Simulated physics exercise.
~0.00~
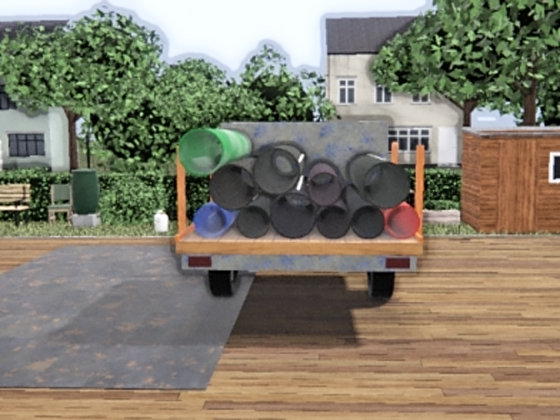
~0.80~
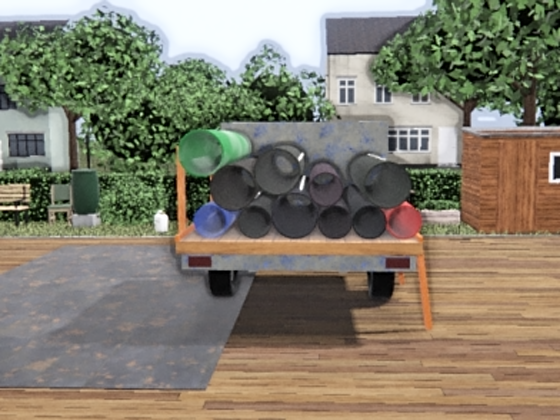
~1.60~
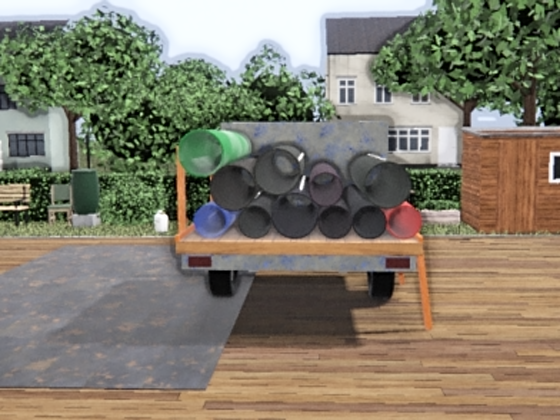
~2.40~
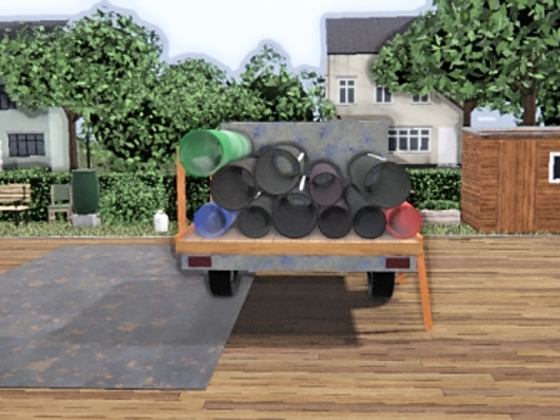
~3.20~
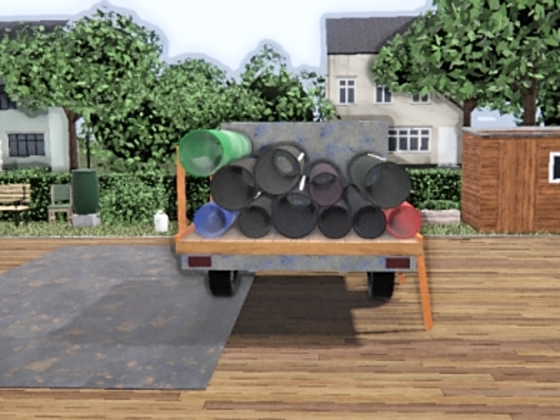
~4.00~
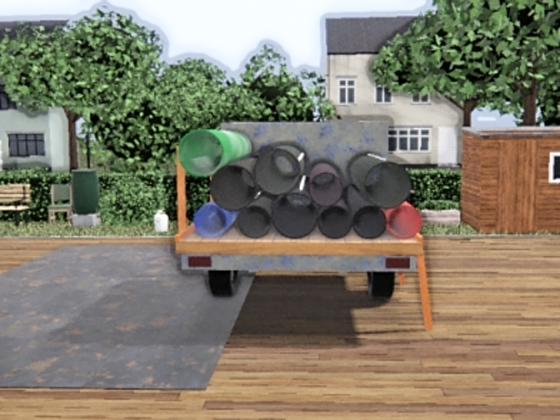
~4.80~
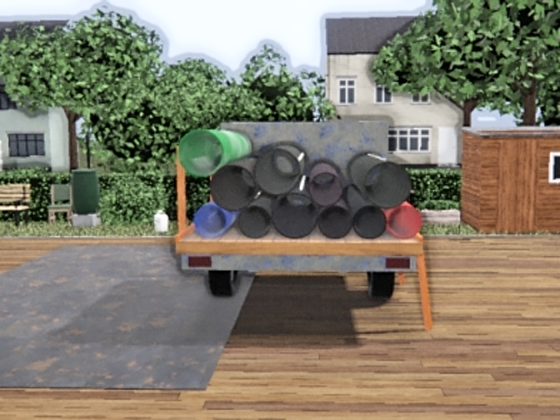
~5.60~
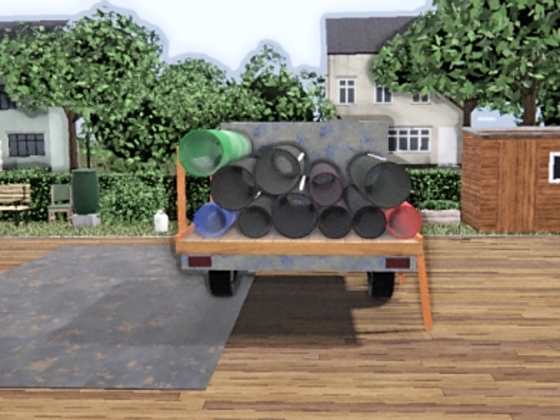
Stacked pipes staying put on a farm trailer as the right-hand posts swing down, the green one still resting on top.
